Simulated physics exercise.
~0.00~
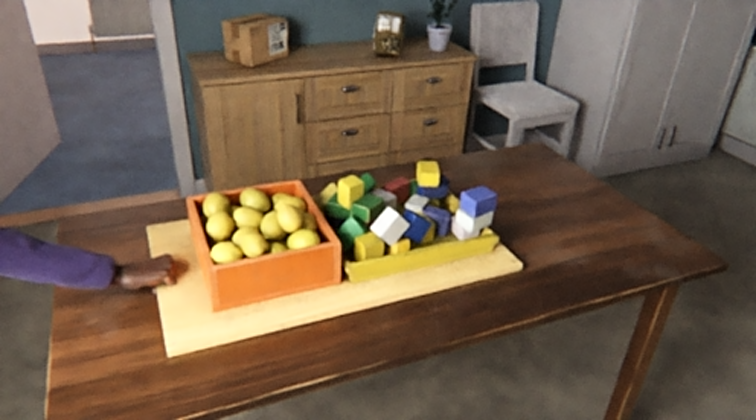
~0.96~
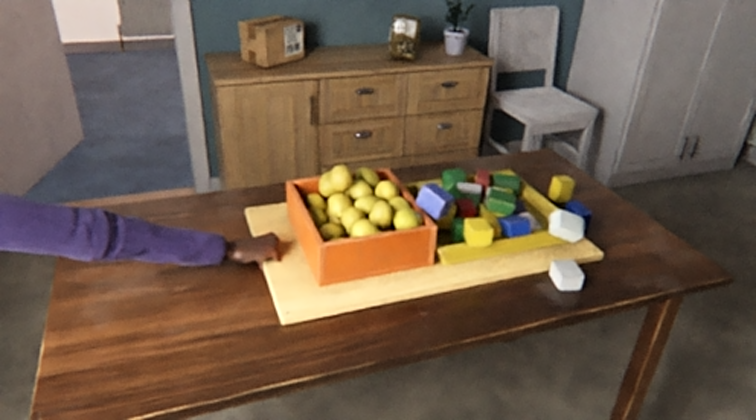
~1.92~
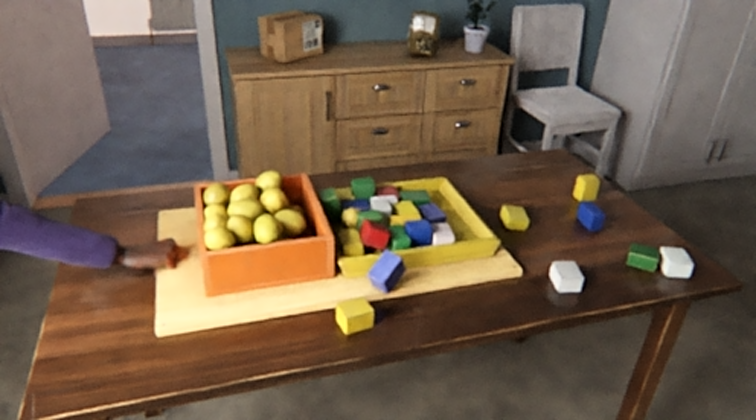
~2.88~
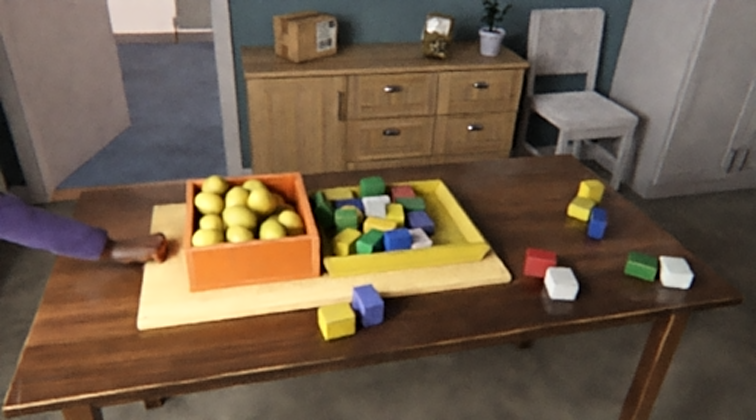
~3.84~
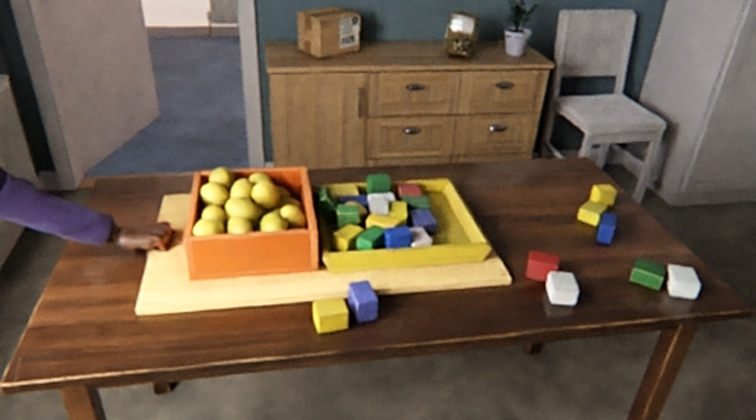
A pale board carrying an orange tray of yellow fruit and a yellow tray of coloured blocks slid right and back left as a purple-sleeved hand held its end, and several blocks tumbled out, ending scattered across the wooden table while most stayed put.
